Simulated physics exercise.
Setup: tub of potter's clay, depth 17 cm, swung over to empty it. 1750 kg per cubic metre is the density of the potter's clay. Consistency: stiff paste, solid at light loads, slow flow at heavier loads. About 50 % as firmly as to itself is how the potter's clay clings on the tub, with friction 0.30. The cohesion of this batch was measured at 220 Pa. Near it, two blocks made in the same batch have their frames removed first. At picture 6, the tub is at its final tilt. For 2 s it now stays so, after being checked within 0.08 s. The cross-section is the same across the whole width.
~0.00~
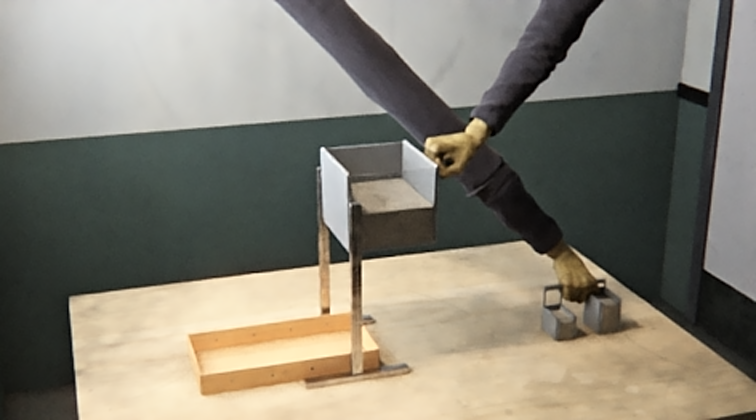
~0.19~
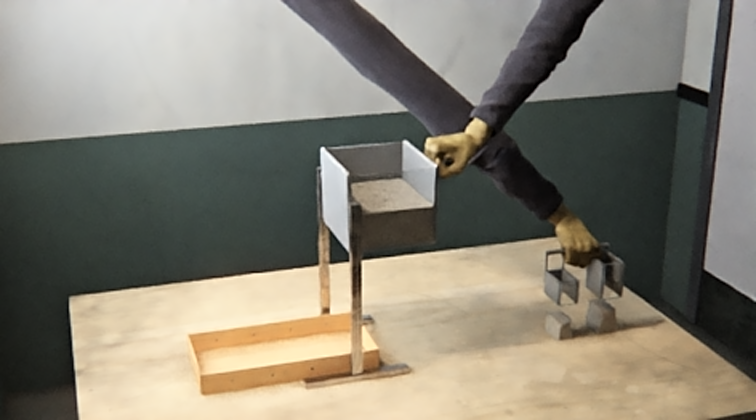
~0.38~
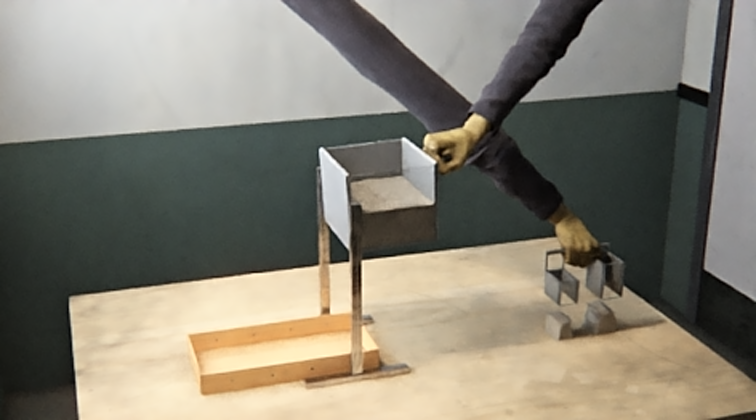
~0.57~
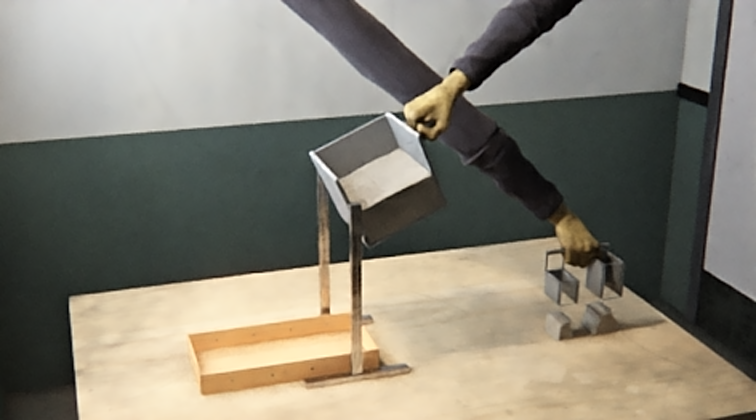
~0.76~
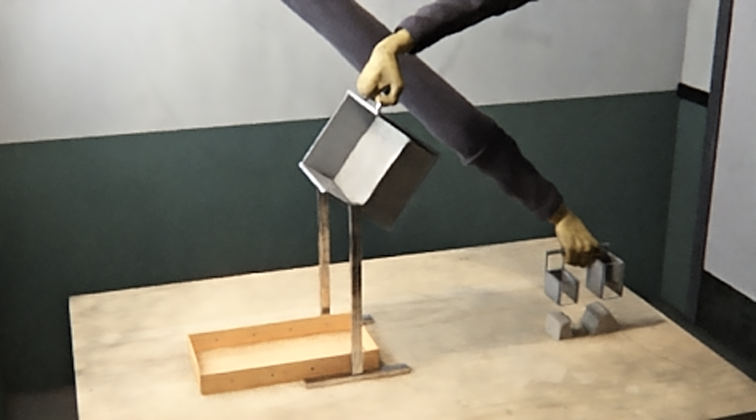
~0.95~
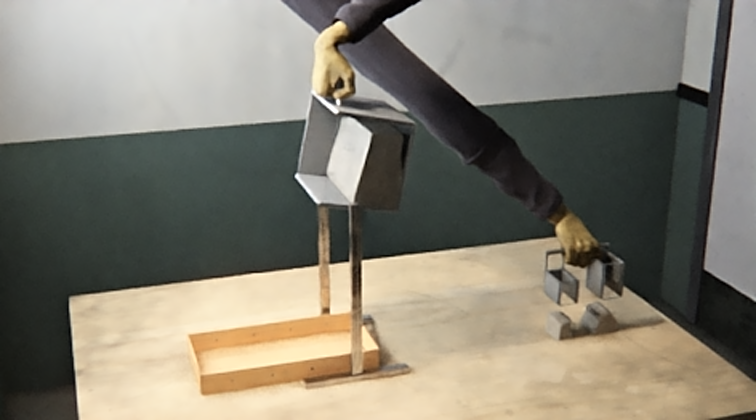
The clip opens with one gloved hand on a level tub of grey clay above a wooden tray while the other lifts two small metal molds off two blocks, the right one sagging slightly. The first hand then swings the tub steeply over to the left, with no clay pouring out.
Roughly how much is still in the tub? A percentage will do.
I would say about 93 percent.
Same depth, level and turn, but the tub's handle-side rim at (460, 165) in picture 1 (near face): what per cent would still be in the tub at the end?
70 %, roughly.
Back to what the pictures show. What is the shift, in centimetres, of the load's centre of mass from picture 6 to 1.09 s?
Something like 4 cm, I'd say.
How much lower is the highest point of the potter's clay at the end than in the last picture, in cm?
About 6 cm.
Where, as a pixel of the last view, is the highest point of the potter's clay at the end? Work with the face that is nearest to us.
Roughly at pixel (365, 164).
After 1.09 s, the tub is at 78 degrees and holds 100 %.
After 1.26 s, the tub is at 78 degrees and holds 99 %.
After 1.43 s, the tub is at 78 degrees and holds 99 %.
After 1.60 s, the tub is at 78 degrees and holds 99 %.
After 2.95 s, the tub is at 78 degrees and holds 93 %.
